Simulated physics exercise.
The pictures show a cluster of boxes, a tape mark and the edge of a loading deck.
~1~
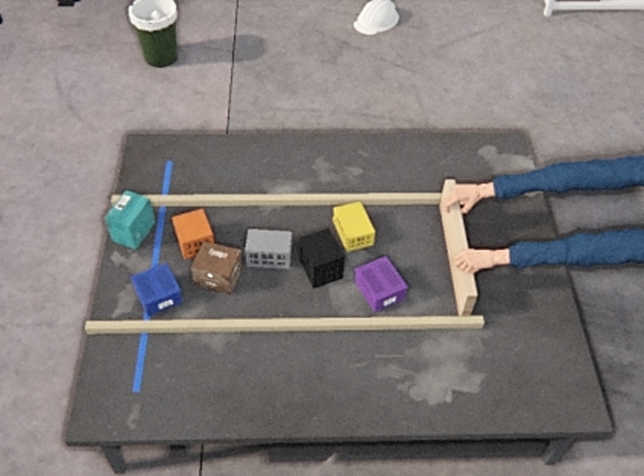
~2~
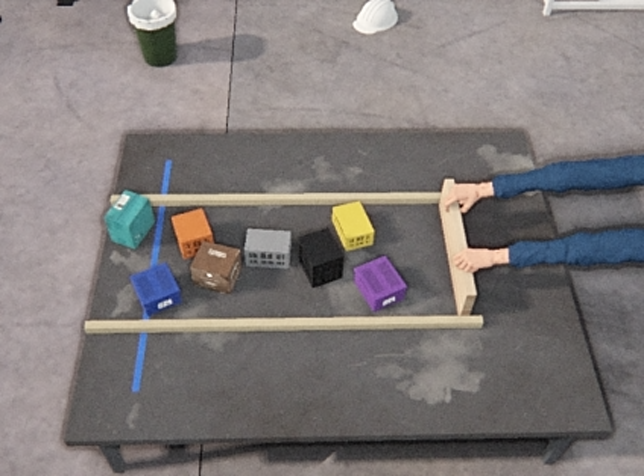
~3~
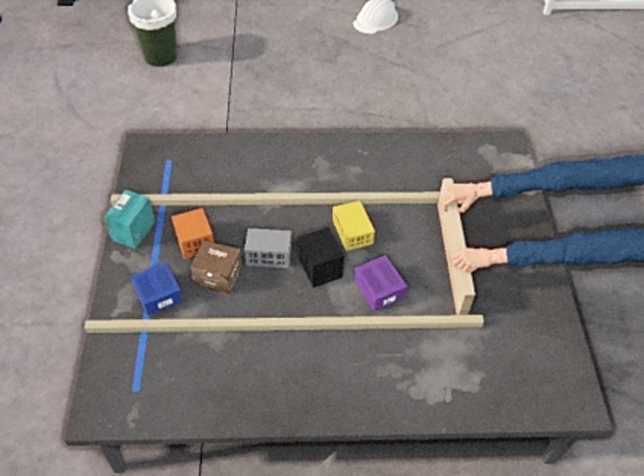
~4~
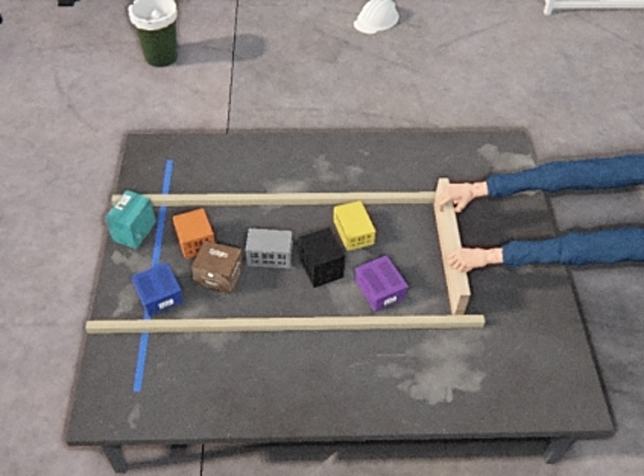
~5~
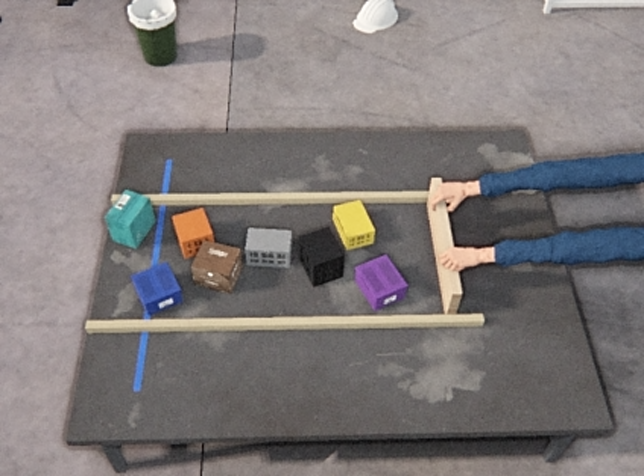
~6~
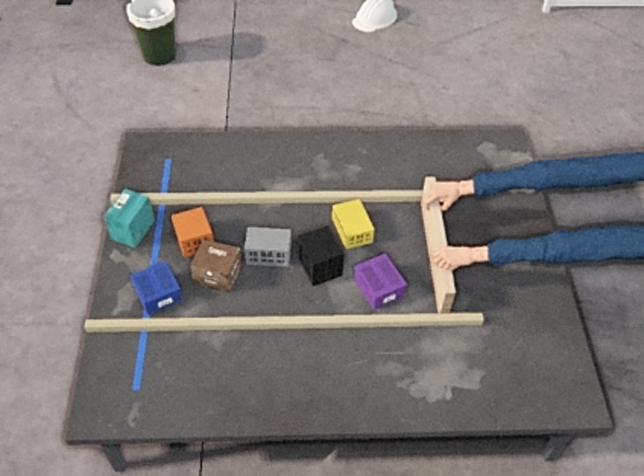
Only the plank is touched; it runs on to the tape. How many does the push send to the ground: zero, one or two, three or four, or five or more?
As it turns out, the number that fall off is three or four.
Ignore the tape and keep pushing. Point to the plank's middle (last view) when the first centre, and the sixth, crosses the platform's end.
At (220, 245) for the first, at (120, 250) for the sixth.
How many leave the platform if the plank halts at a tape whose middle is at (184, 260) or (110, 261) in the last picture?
Try by try, 2 and 8.
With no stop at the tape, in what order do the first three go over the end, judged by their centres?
They are the turquoise parcel, then the orange crate, then the brown box.
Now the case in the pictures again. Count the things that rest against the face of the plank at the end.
The number is 3.
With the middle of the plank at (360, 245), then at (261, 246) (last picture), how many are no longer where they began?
3 and 8.
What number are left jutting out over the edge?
That would be 2.
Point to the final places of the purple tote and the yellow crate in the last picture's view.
First (129, 293), then (144, 218).
Soon after, none off yet; turquoise parcel at rest near (130, 218); blue tote at rest near (157, 288); orange crate at rest near (193, 232).
After that, none off yet; turquoise parcel displaced a little near (117, 212); blue tote displaced a little near (136, 295); orange crate displaced about its own width near (149, 216).
In the end, the number that fall off is three or four; gone, brown box, orange crate and turquoise parcel.
